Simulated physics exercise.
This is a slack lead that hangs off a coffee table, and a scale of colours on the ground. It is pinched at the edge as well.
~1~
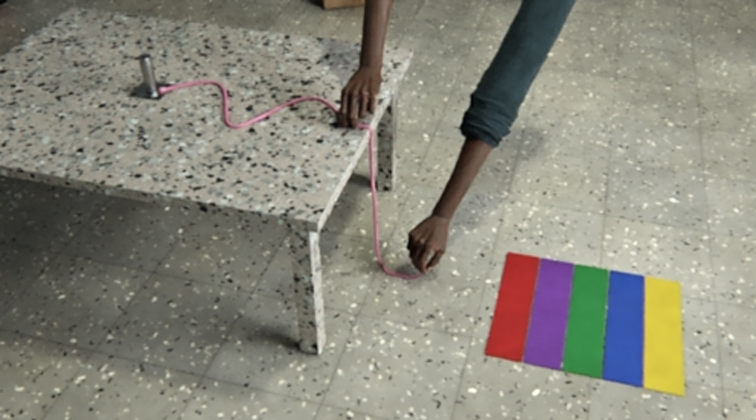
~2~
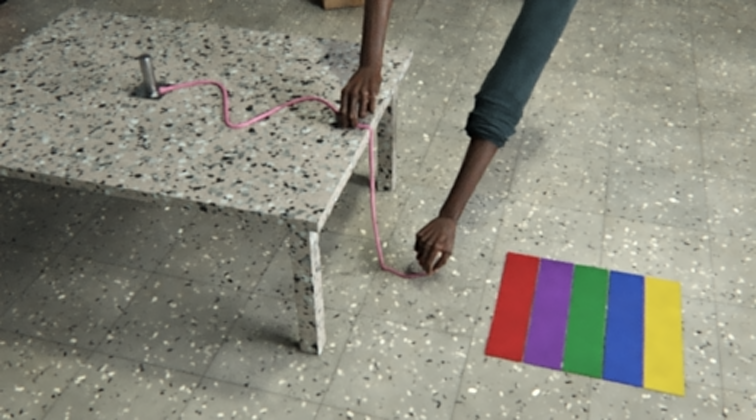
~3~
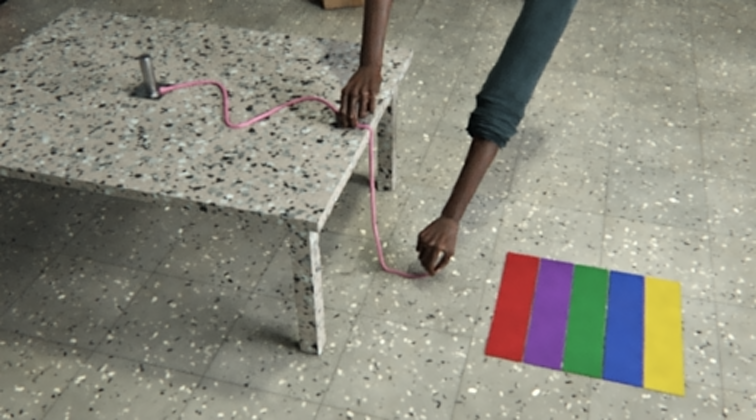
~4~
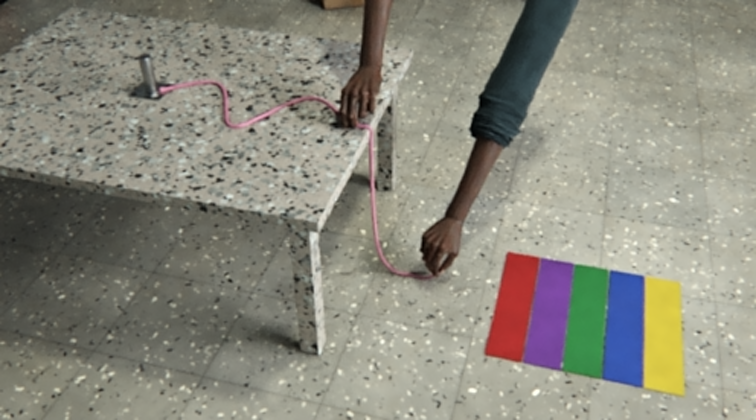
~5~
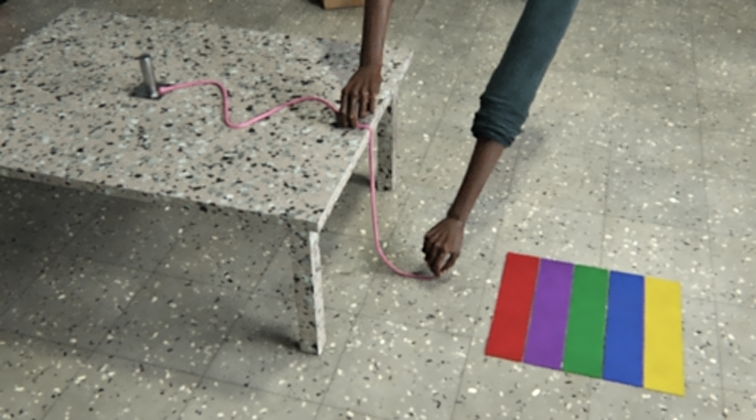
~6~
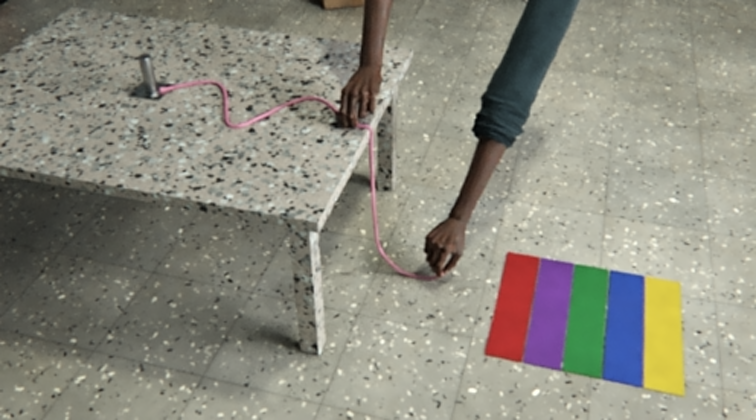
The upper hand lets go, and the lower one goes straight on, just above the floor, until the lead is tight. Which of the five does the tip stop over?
It halts on the yellow strip.
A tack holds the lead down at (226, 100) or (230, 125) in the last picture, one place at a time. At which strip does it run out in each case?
It would be blue; green.
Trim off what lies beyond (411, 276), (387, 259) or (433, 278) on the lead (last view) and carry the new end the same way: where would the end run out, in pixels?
Near (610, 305), (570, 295) and (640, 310).
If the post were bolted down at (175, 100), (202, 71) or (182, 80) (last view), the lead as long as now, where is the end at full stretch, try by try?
The places are (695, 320), (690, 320) and (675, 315).
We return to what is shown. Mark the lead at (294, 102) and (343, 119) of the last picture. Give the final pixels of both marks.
They go to (366, 129) and to (433, 167).
Early on, end near (595, 302); over green.
Midway, end near (635, 309); over blue.
At the end of the slack, end near (658, 314); over yellow. Over yellow.
